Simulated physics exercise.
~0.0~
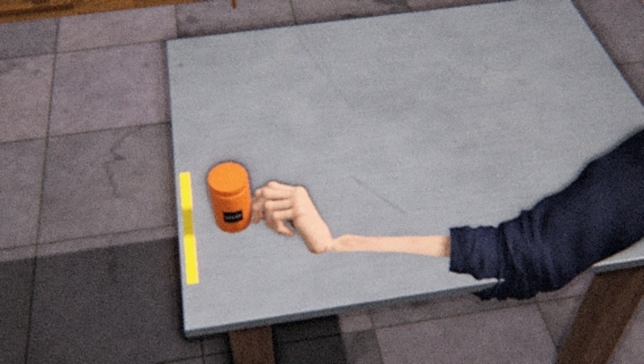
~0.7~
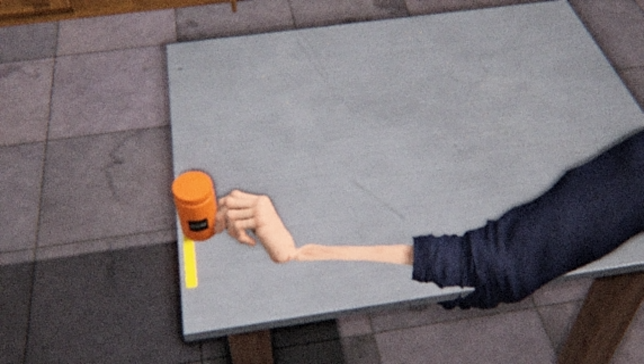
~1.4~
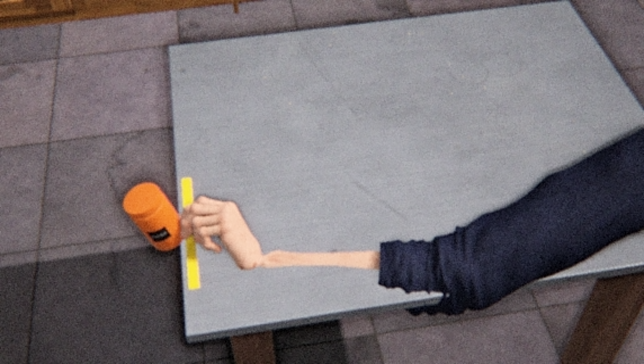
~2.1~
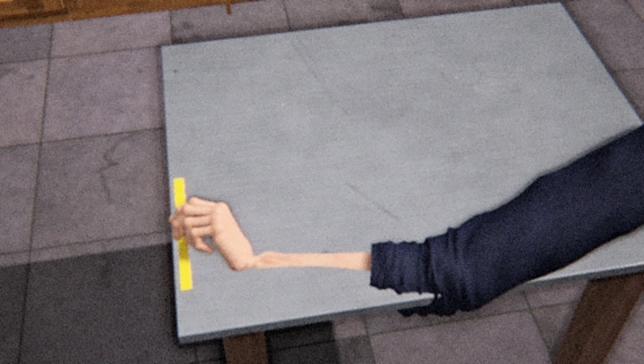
In this clip, a hand at the end of a dark-sleeved arm pushes an upright orange jar left across a gray table, past a strip of yellow tape near the edge. The jar tips over the left edge and drops out of view, while the hand stays at the tape.
